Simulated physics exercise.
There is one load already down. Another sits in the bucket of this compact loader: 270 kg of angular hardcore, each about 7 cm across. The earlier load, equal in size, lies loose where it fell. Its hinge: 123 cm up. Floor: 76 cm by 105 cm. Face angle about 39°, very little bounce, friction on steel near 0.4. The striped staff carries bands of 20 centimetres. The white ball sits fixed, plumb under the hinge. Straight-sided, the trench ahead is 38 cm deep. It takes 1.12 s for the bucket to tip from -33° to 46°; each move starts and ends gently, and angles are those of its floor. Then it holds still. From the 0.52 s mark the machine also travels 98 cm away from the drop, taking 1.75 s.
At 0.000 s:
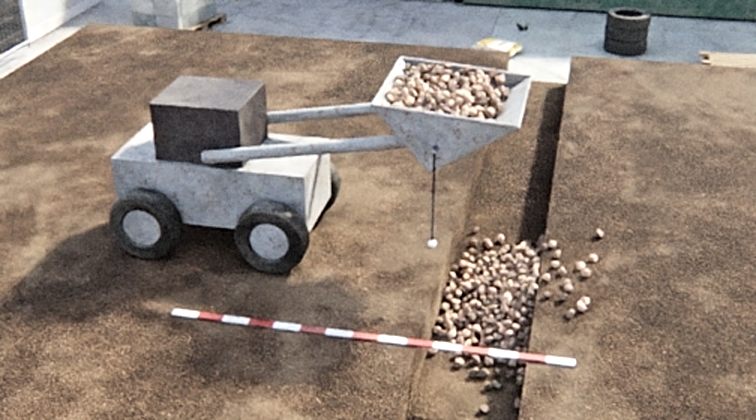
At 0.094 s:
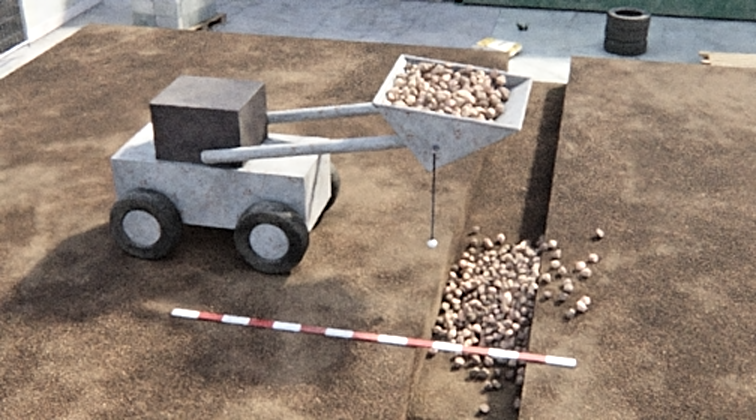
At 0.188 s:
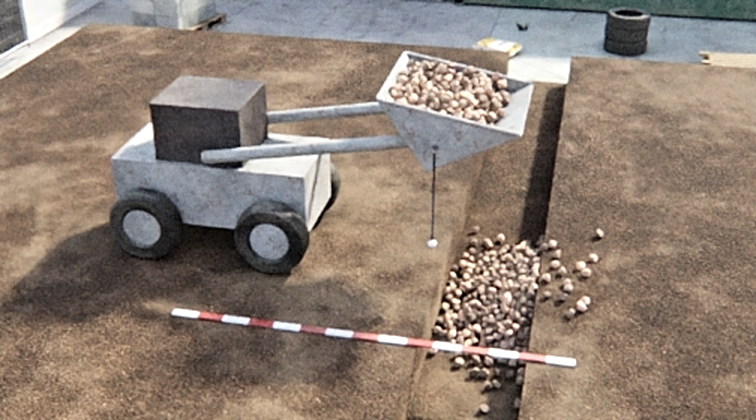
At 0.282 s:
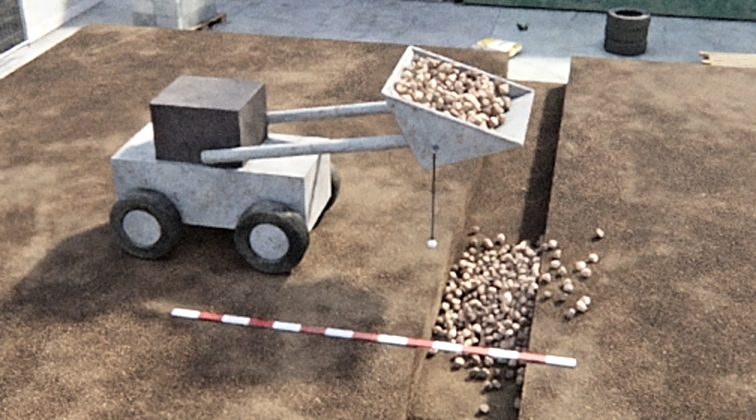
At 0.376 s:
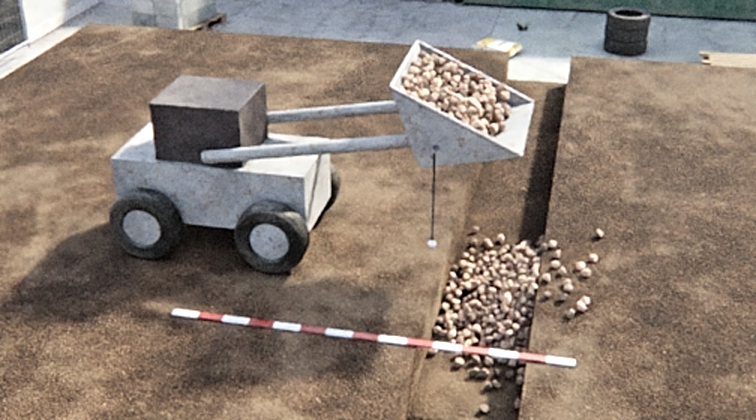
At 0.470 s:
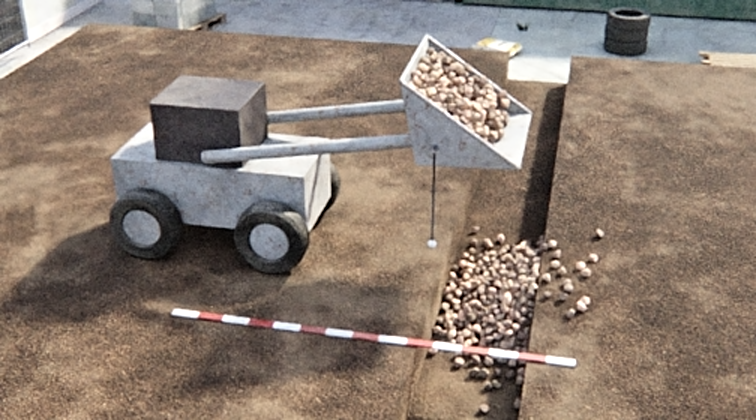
A compact grey loader standing beside a trench gradually tilting its raised bucket of rounded stones forward, above stones already lying below.
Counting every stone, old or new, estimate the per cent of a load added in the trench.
Roughly 98 per cent of a load more.
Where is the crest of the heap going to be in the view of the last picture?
I'd put the top near (548, 264).
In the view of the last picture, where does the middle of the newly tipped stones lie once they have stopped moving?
The middle lies near (475, 279) in the last picture.
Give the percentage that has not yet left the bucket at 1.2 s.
That works out to about 20 %.
After 0.8 s the floor is at 34°; in per cent of one load, 96 in the bucket, 101 in the trench, 3 past the trench; the foremost stones are at (583, 279).
After 1.2 s the floor is at 46°; in per cent of one load, 19 in the bucket, 1 short of the trench, 177 in the trench, 3 past the trench; the foremost stones are at (583, 279).
After 2.7 s the floor is at 46°; in per cent of one load, 0 in the bucket, 2 short of the trench, 195 in the trench, 3 past the trench; the foremost stones are at (583, 279).
After 5.2 s the floor is at 46°; in per cent of one load, 0 in the bucket, 2 short of the trench, 195 in the trench, 3 past the trench; the foremost stones are at (583, 279). Net gain in the trench, 98.
